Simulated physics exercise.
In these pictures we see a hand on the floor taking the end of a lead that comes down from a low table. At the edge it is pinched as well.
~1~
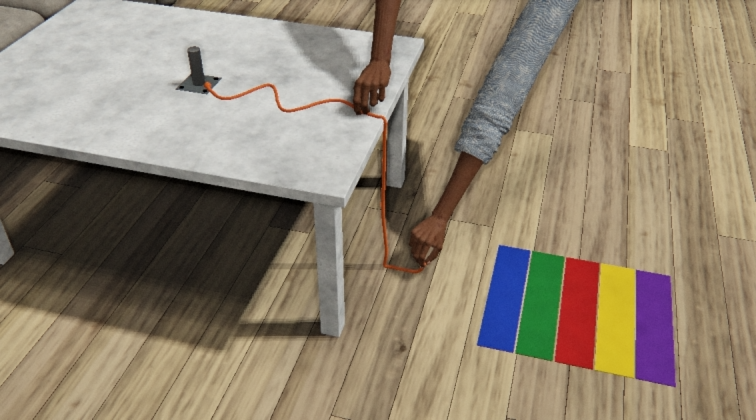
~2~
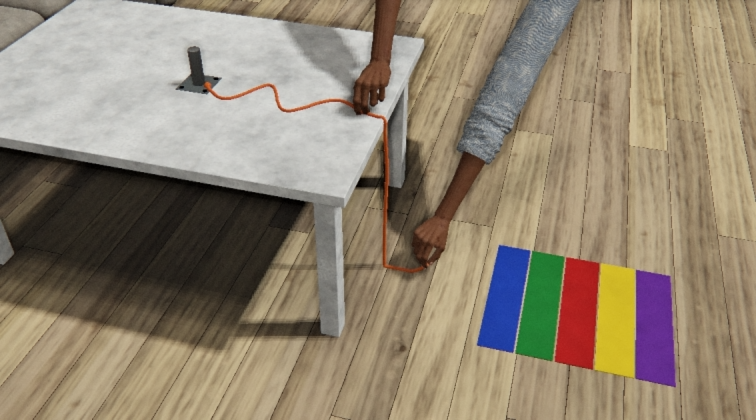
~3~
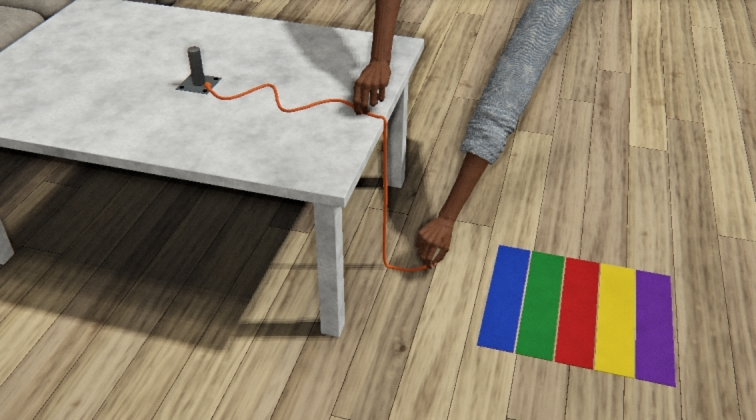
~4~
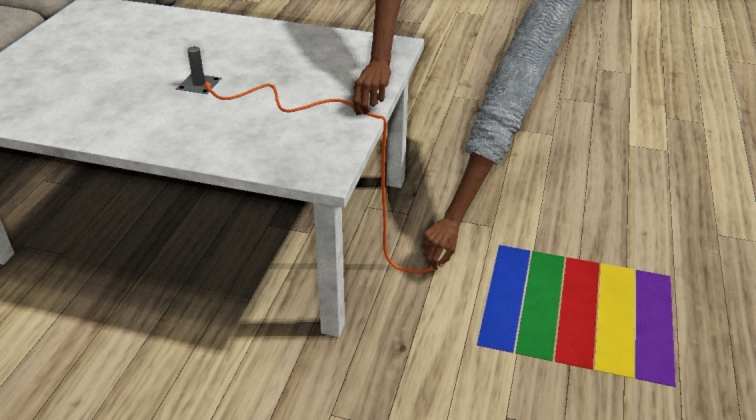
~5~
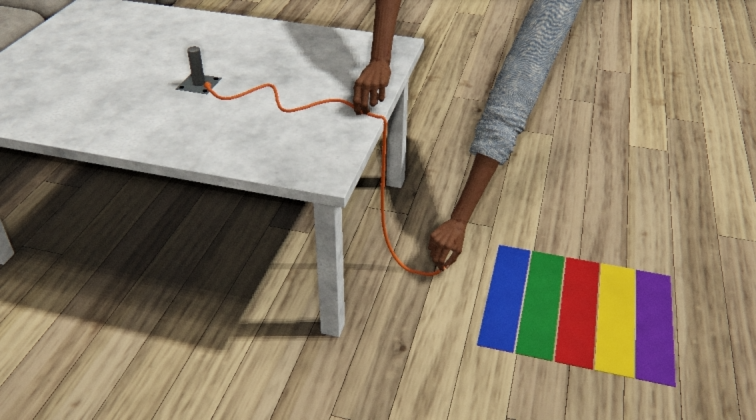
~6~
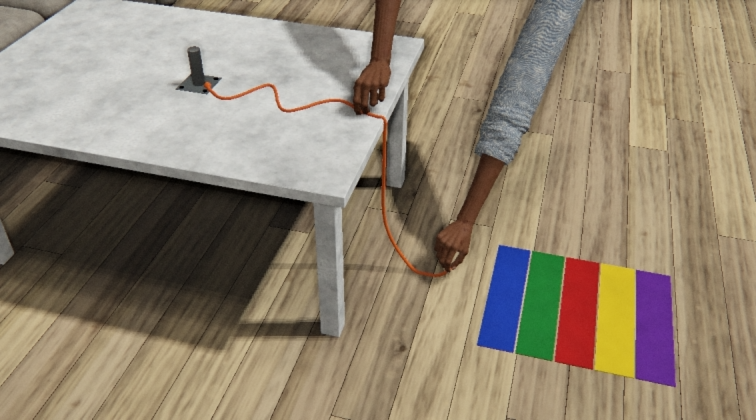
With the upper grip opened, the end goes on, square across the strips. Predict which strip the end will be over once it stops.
I would say the yellow strip.
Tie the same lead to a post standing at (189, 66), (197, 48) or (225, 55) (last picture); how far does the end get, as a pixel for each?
In order, it comes out close to (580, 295), (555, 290) and (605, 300).
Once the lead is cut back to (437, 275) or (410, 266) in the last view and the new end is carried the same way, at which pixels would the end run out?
First try near (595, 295), second near (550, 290).
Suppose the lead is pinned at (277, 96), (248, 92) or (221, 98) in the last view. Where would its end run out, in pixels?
About (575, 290), (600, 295) and (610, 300).
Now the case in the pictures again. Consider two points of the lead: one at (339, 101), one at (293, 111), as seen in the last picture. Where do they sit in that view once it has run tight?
I'd put the first at about (392, 125) and the other at about (346, 110).
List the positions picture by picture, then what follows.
End (425, 264); blue (499, 329); green (537, 336); red (575, 344); yellow (615, 352); purple (655, 361), in the first picture.
End (428, 264); lead through (226, 99) (277, 98) (329, 101) (385, 132) (386, 197) (384, 253), in the second picture.
End (431, 265), in the third picture.
End (437, 266); lead through (226, 99) (277, 98) (329, 101) (385, 132) (384, 196) (386, 253), in the fourth picture.
End (444, 267), in the fifth picture.
End (450, 269); lead through (226, 99) (277, 98) (329, 101) (385, 132) (383, 196) (400, 253), in the sixth picture.
Soon after, end near (554, 288); over green.
After that, end near (595, 296); over red.
At the stop, end near (619, 301); over yellow. It halts on the yellow strip.
